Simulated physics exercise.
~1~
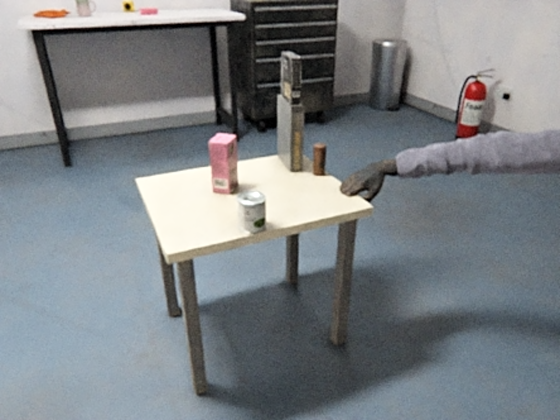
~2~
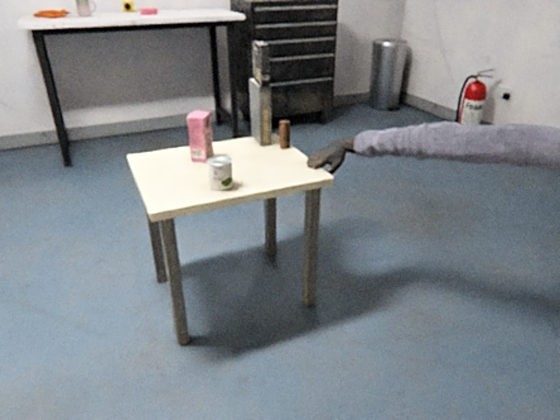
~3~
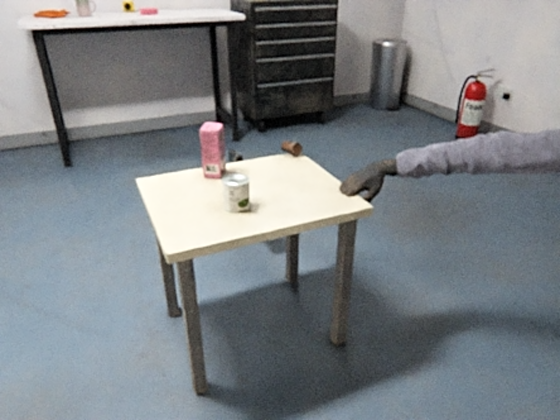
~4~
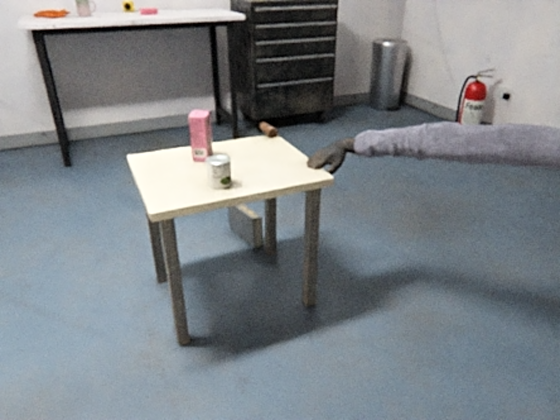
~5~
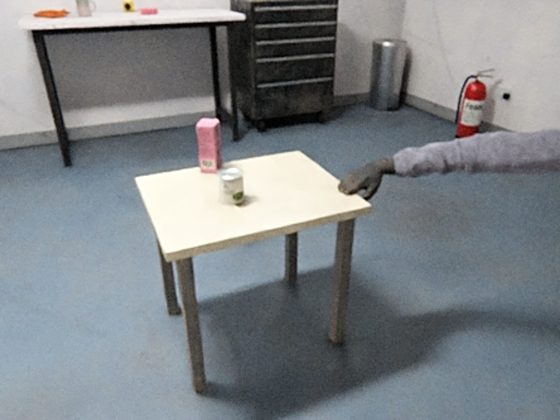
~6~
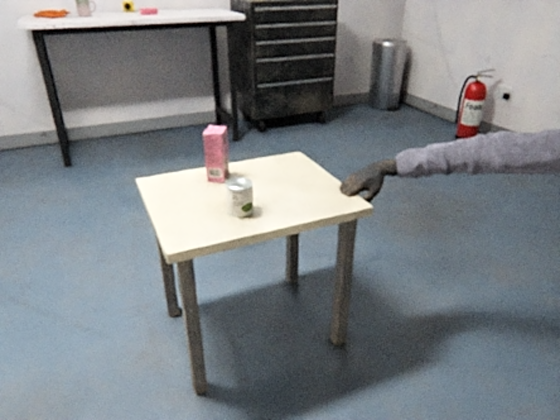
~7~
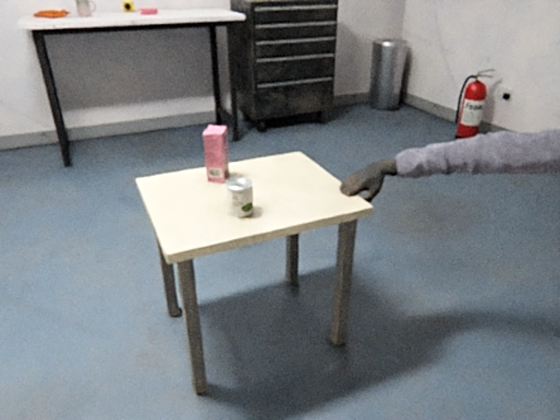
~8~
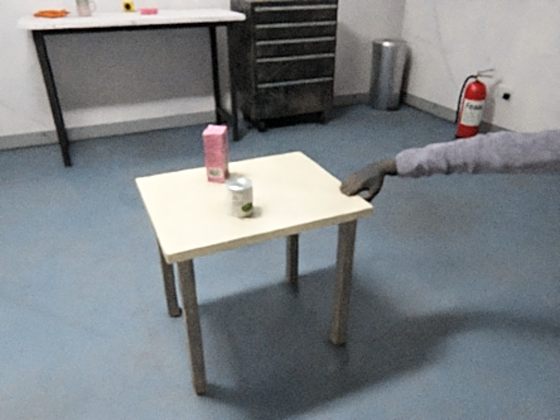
Workshop with blue floor, gloved hand jerking a small table back and forth, three items toppling off, pink carton and tin standing.
